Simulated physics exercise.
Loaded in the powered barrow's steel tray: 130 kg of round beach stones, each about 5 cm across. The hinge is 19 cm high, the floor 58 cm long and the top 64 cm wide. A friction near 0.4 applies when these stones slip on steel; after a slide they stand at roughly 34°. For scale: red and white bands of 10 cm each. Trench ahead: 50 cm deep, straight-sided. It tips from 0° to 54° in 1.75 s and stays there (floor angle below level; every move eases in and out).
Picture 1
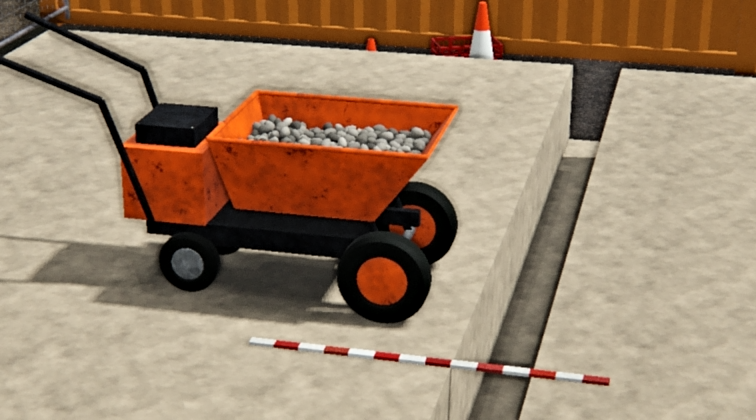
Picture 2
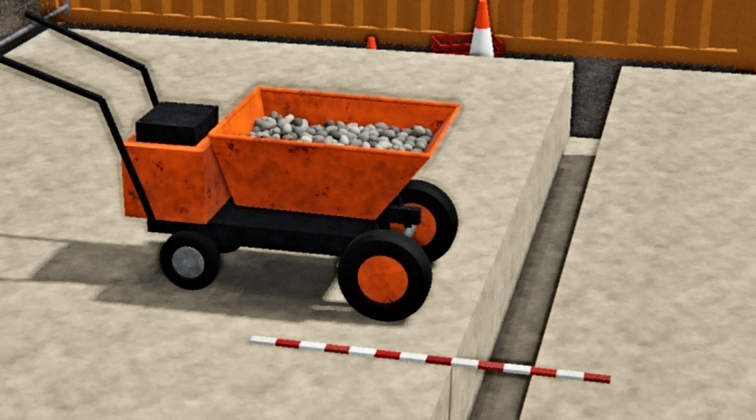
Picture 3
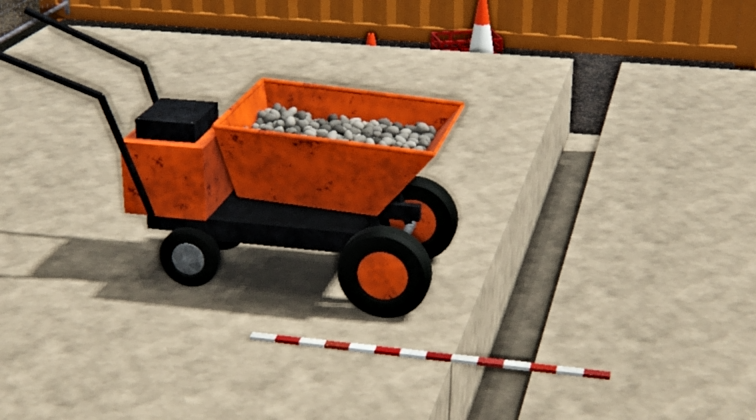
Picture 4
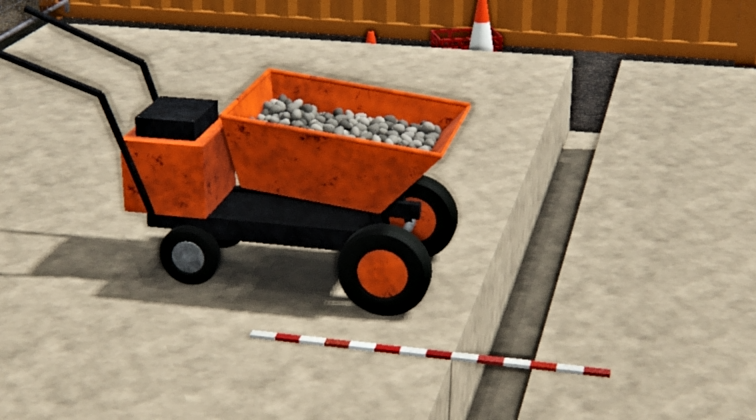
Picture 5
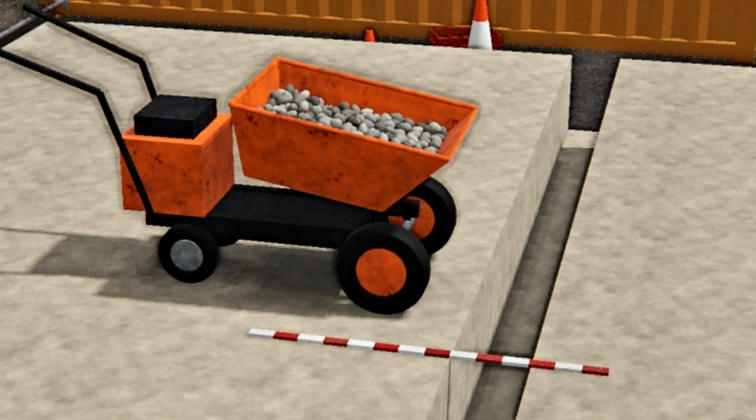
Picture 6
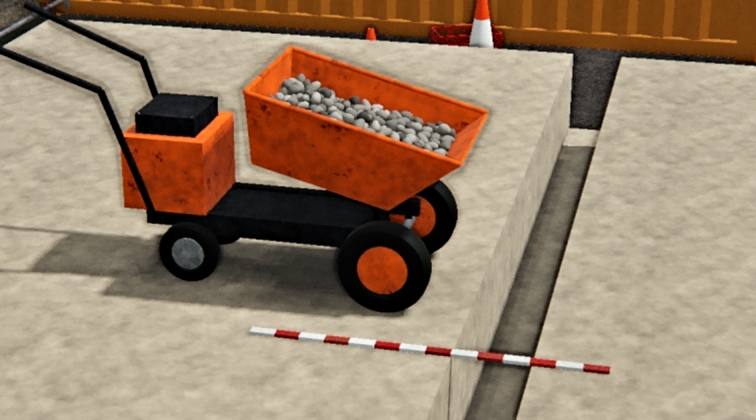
An orange tray of grey stones tilts slowly forward to the right on a parked barrow.
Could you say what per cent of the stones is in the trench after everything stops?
I would put it at 26 per cent.
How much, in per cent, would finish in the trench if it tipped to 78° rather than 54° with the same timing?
In that case some 25 per cent.
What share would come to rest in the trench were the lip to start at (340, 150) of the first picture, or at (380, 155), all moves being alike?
45 and 50 %.
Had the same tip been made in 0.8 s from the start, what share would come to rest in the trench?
That works out at about 15 in a hundred.
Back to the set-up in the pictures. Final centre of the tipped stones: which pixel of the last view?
Their middle lands near (568, 295).
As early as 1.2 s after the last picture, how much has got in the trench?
At that moment: Approx. 5 %.
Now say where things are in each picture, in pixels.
In the first frame, lip at (427, 158), floor tilted 0°, highest stones at (344, 135).
In the second frame, lip at (429, 156), floor tilted 1°, highest stones at (346, 132).
In the third frame, the tray is at 3°, its lip at (434, 155); the top of the load is at (301, 123).
In the fourth frame, the tray is at 6°, its lip at (441, 156); the top of the load is at (288, 112).
In the fifth frame, the tray is at 10°, its lip at (449, 160); the top of the load is at (292, 101).
In the sixth frame, lip at (460, 165), floor tilted 15°, highest stones at (302, 90).
Then, 0.7 s after the last picture the floor is at 45°, 100 % in the tray; the foremost stones are at (503, 192).
Then, 1.2 s after the last picture the floor is at 54°, 84 % in the tray, 4 % in the trench, 12 % past the trench; the foremost stones are at (602, 305).
Then, 1.6 s after the last picture the floor is at 54°, 65 % in the tray, 6 % in the trench, 29 % past the trench; the foremost stones are at (690, 322).
Then, 3.6 s after the last picture the floor is at 54°, 42 % in the tray, 26 % in the trench, 32 % past the trench; the foremost stones are at (750, 333).
